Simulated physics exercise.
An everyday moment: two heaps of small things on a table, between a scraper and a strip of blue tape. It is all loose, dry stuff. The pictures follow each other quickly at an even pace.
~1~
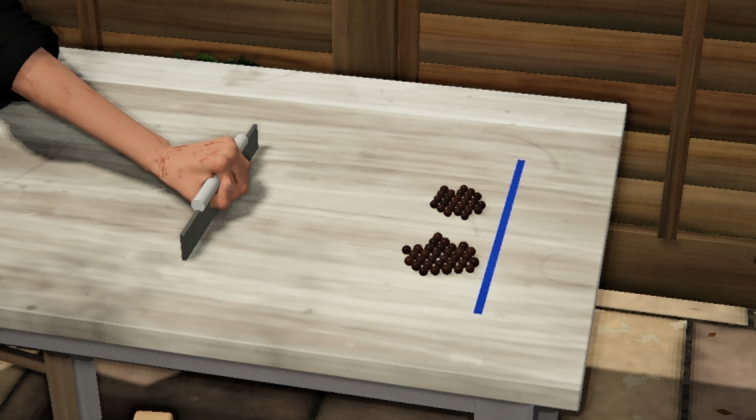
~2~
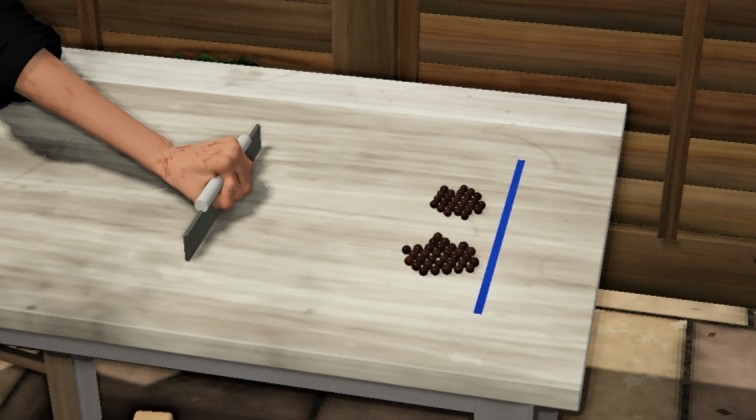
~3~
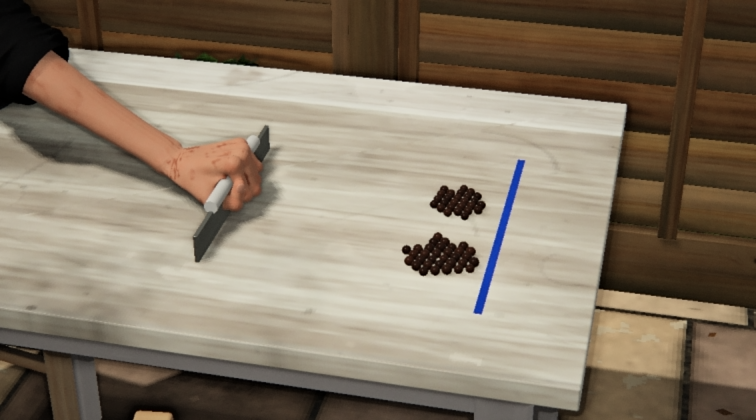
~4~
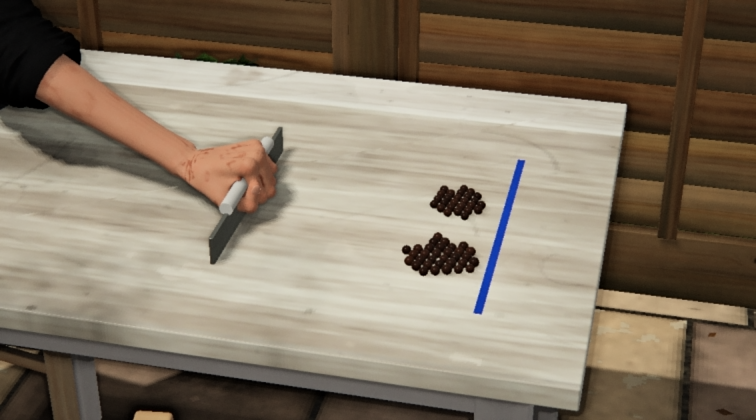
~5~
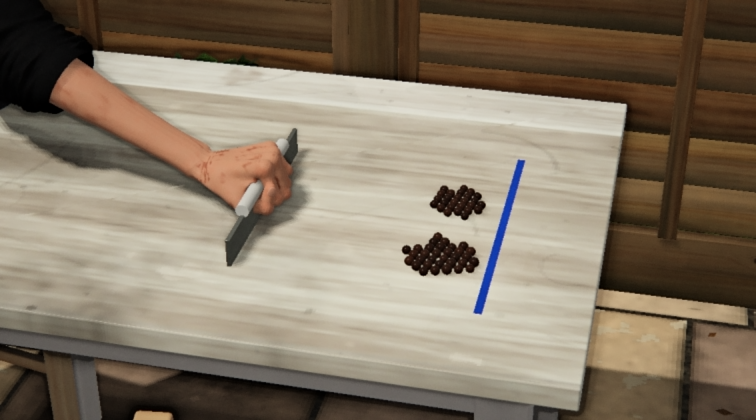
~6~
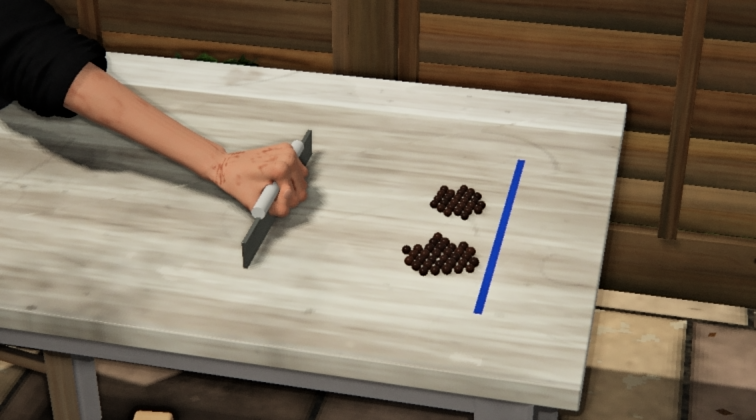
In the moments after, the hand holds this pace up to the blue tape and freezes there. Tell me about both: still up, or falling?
In the end the front handful sends some to the floor, and the back handful sends some to the floor.
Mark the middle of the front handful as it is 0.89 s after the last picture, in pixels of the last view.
Roughly at (520, 266).
Then, 0.43 s after the last picture, scraper still moving, near (395, 196); front handful all on the table, its front near (474, 262); back handful all on the table, its front near (481, 205).
Then, 0.89 s after the last picture, scraper stopped at the blue tape; front handful all on the table, its front near (548, 235); back handful all on the table, its front near (556, 190).
Then, 1.17 s after the last picture, scraper stopped at the blue tape; front handful all on the table, its front near (607, 299); back handful all on the table, its front near (611, 199).
By the end, scraper stopped at the blue tape; front handful all over the edge; back handful all over the edge.
